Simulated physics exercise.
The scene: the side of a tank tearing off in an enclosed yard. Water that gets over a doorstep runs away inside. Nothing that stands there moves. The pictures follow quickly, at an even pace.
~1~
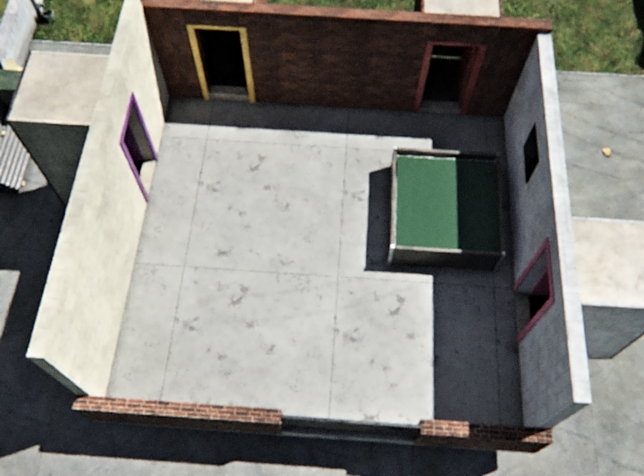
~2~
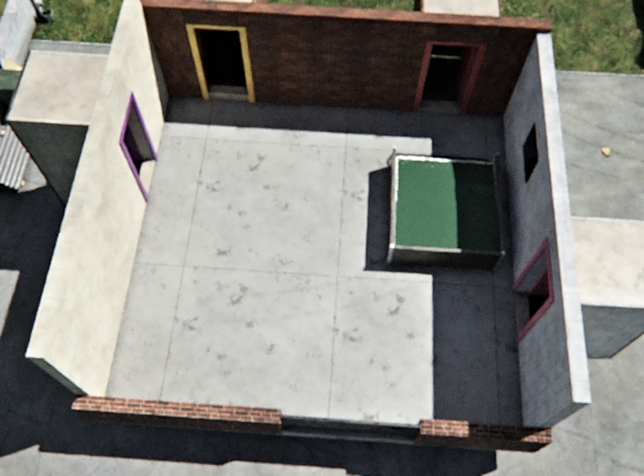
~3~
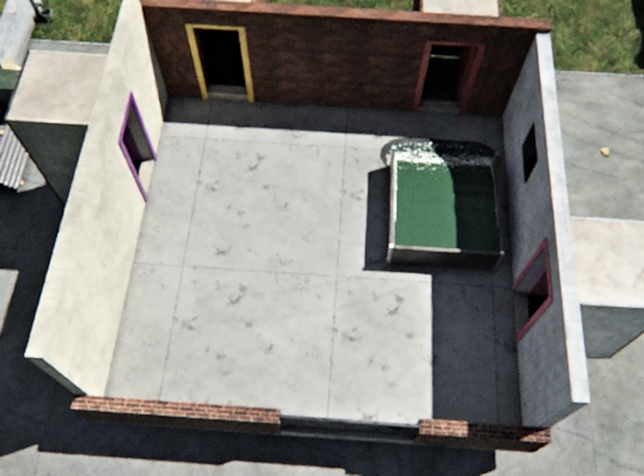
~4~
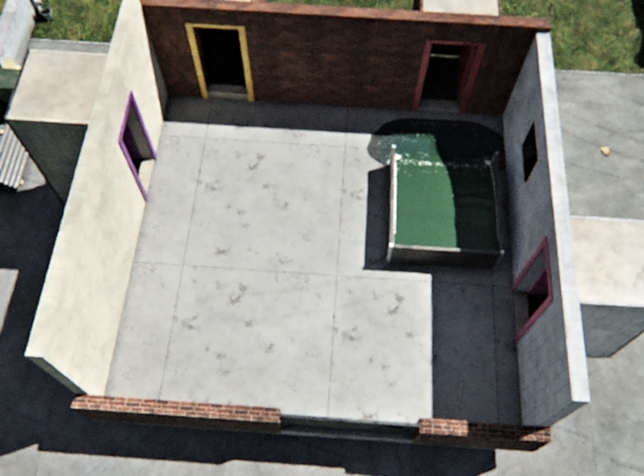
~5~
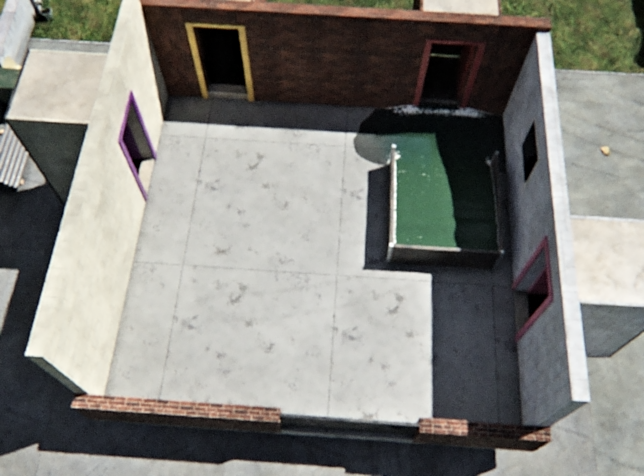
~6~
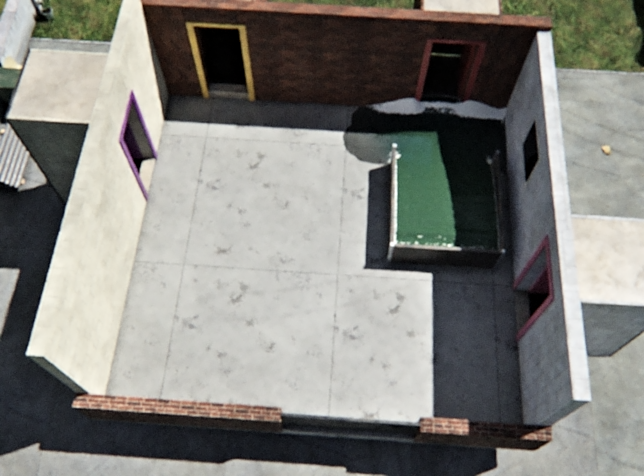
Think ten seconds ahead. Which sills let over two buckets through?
The pink door stays under that; the yellow door stays under that; the purple door takes more than that; the red door takes more than that.
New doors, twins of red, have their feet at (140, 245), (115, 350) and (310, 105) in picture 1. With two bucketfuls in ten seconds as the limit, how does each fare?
In turn: Keeps below it, is under, keeps below it.
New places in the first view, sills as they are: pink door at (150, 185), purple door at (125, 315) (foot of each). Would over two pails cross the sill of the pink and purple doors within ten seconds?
Pink door floods, purple door stays under.
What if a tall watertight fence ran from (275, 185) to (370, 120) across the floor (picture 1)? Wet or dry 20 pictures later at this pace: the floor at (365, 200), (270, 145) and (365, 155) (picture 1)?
As listed: Under water, covered, flooded.
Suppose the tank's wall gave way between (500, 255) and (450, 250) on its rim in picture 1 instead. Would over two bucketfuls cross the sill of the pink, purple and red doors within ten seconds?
Pink door takes more; purple door lets less in; red door stays under.
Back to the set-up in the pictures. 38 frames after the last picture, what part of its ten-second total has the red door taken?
Roughly 100 per cent.
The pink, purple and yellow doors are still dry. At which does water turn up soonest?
The yellow door.
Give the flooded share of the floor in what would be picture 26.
Roughly 40 per cent.
A moment on, water covers 10 % of the floor; the pink door not reached, the yellow door not reached, the purple door not reached, the red door far over two buckets in.
Next, water covers 15 % of the floor; the pink door not reached, the yellow door wet at the sill, nothing in, the purple door not reached, the red door far over two buckets in.
Then, water covers 40 % of the floor; the pink door wet at the sill, nothing in, the yellow door wet at the sill, nothing in, the purple door wet at the sill, nothing in, the red door far over two buckets in.
Later, water covers 60 % of the floor; the pink door under two buckets in, the yellow door wet at the sill, nothing in, the purple door over two buckets in, the red door far over two buckets in.
In the end, water covers 80 % of the floor; the pink door under two buckets in, the yellow door wet at the sill, nothing in, the purple door over two buckets in, the red door far over two buckets in.
